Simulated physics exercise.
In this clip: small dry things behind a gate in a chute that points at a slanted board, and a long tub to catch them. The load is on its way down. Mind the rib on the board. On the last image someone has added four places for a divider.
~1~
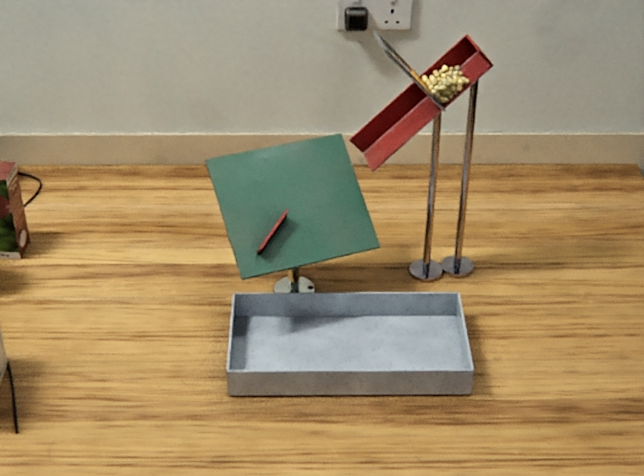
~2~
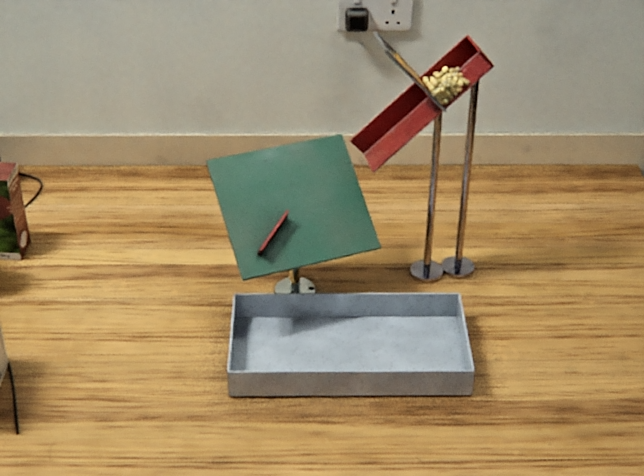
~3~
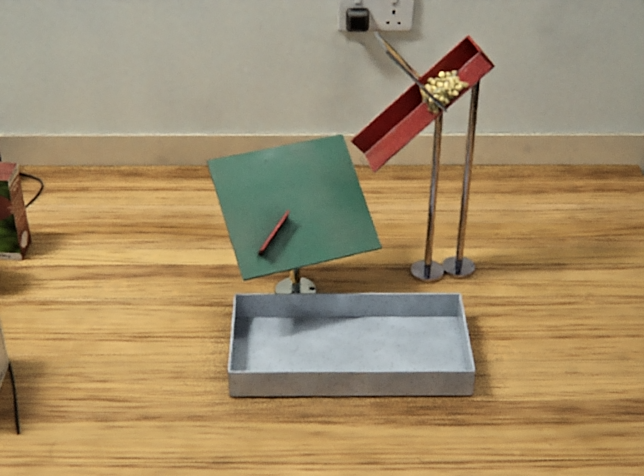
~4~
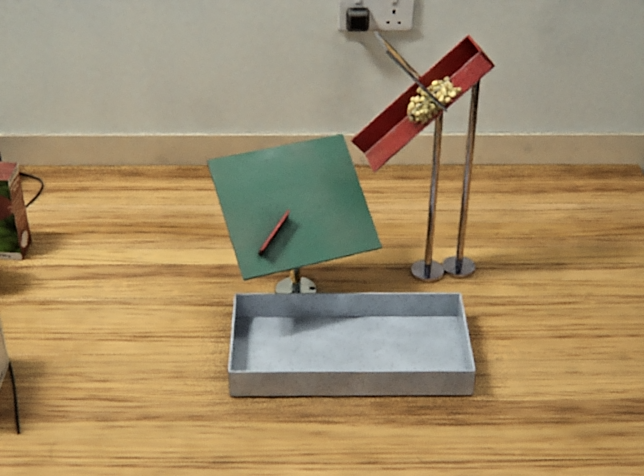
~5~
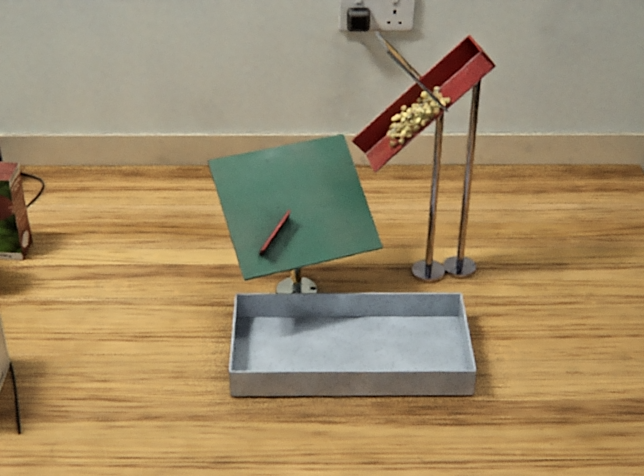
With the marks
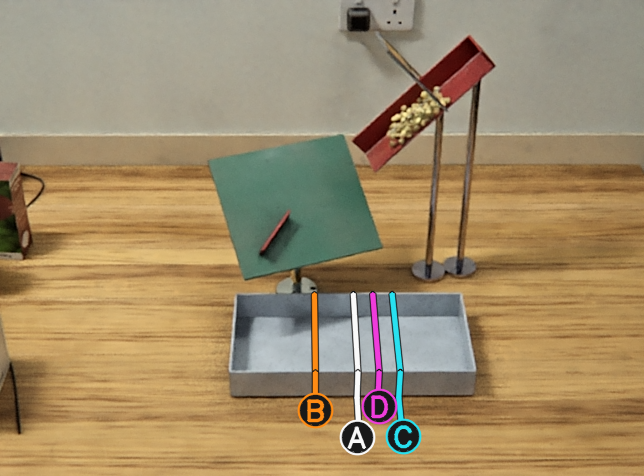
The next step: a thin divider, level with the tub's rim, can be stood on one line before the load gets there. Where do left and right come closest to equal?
Best: B.
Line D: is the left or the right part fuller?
Left.
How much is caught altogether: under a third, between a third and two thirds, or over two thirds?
It is over two thirds.
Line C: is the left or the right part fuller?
More lands on the left.
On the marked copy, line A crosses the front rim at (357, 371); line B crosses the front rim at (315, 371); line C crosses the front rim at (400, 371); line D crosses the front rim at (379, 371).
For line A, of what is caught, most on the left of the divider, a small part on the right.
For line B, of what is caught, about two thirds on the left of the divider, about a third on the right.
For line C, of what is caught, nearly all on the left of the divider, a stray few on the right.
For line D, of what is caught, nearly all on the left of the divider, a small part on the right.
